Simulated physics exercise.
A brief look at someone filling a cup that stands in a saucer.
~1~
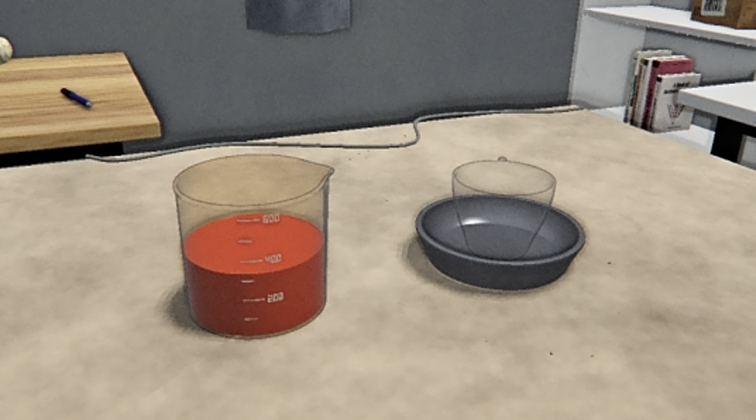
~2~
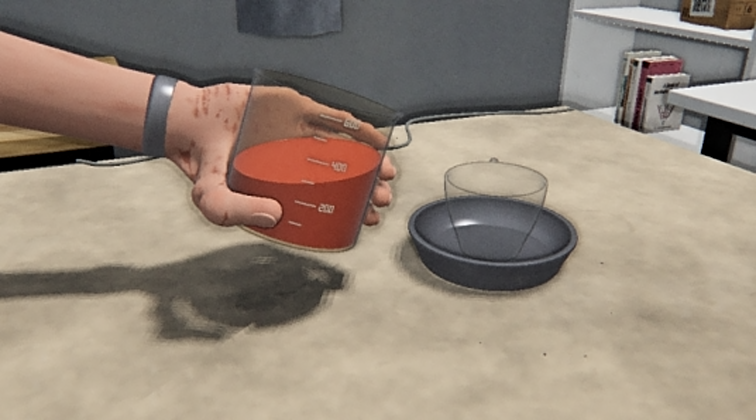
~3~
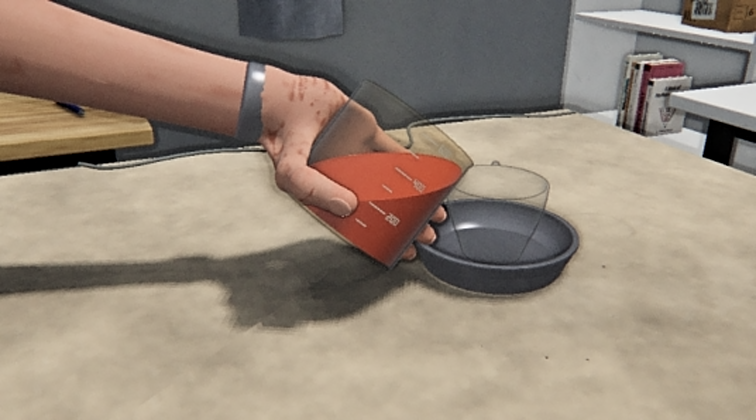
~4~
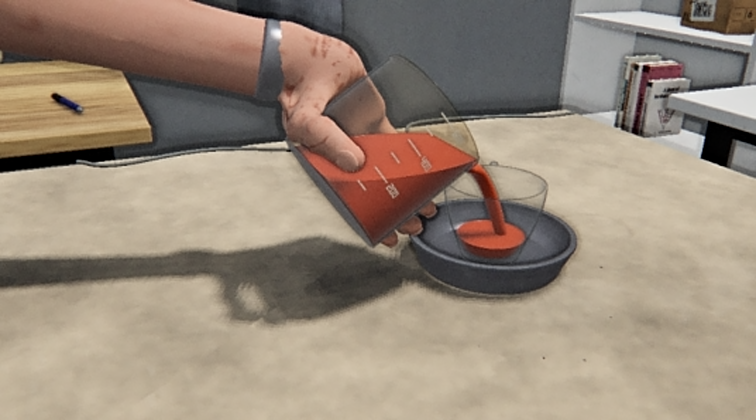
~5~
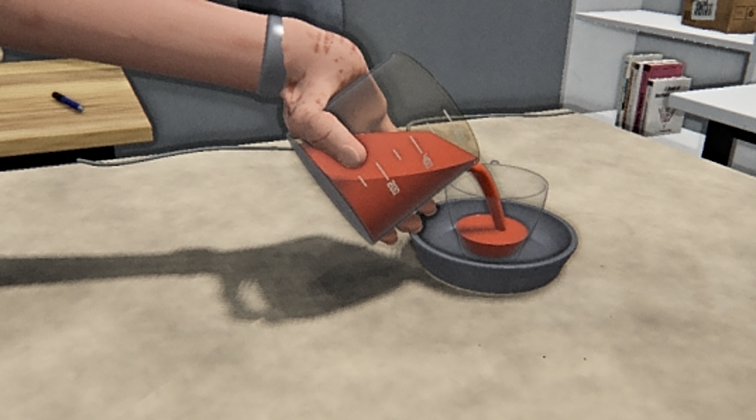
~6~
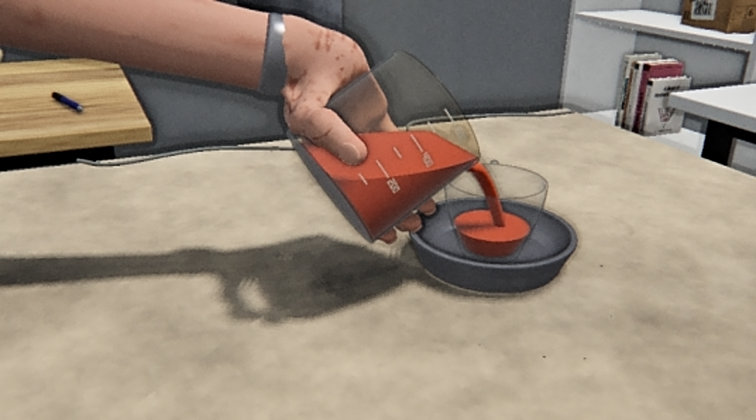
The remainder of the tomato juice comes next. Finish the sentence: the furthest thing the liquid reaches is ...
The furthest thing reached is the saucer.
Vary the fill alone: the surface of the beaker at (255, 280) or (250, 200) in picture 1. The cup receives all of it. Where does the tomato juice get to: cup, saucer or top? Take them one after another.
One after the other: The cup holds it, on to the top.
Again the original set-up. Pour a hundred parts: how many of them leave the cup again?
35 %, more or less.
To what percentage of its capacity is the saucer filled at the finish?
I'd reckon close to 60 per cent.
A moment on, the cup is nearly full; the saucer is dry.
Further on, the cup is full to the brim; the saucer is wet, with room to spare.
When it is over, the cup is full to the brim; the saucer is wet, with room to spare.
